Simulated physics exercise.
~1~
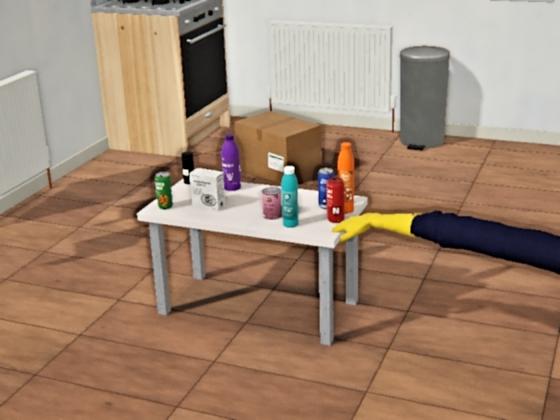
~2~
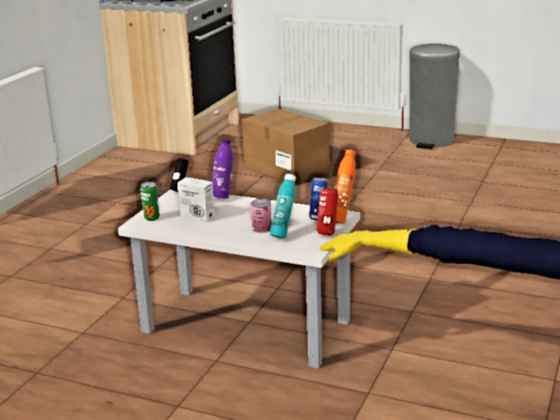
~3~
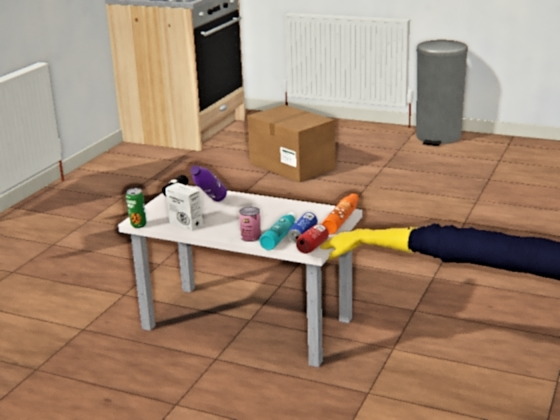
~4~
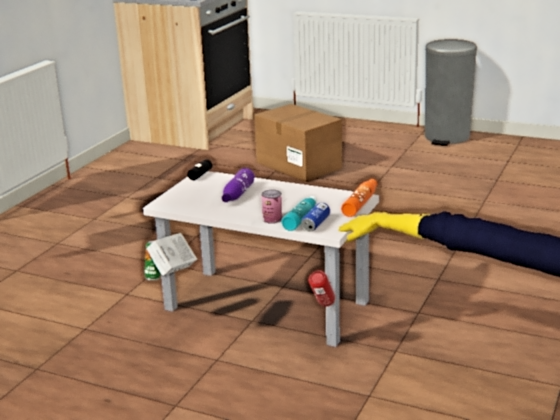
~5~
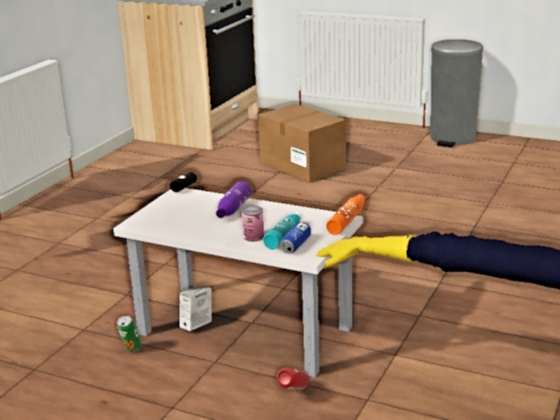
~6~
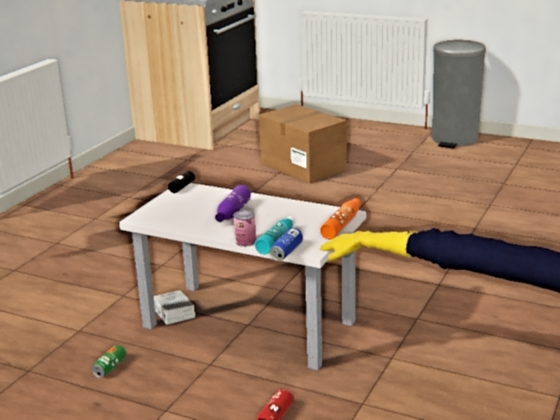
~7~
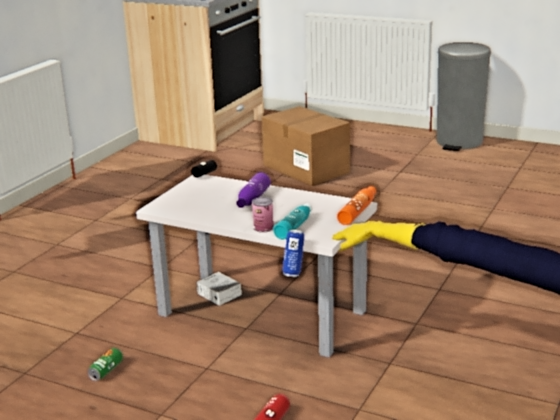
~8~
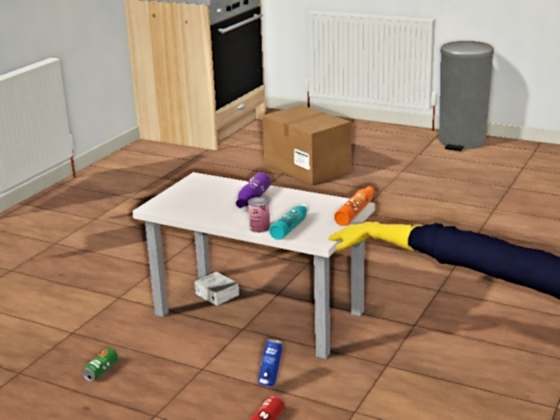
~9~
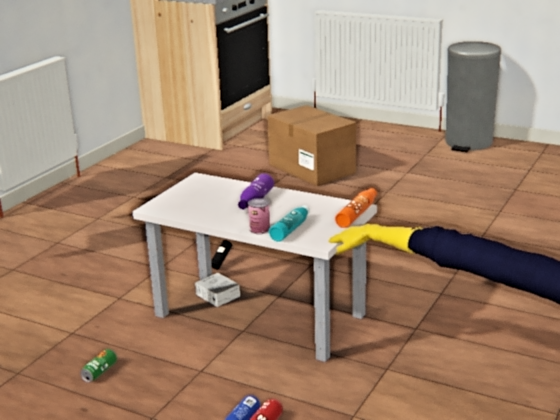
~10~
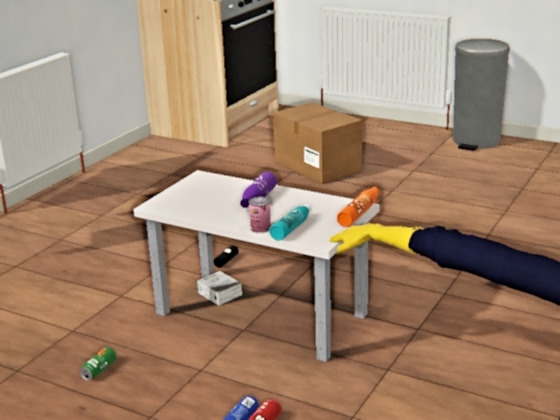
Small white table jolting back and forth beside a yellow-gloved hand, bottles and cans toppling, five items ending on the tiled floor.
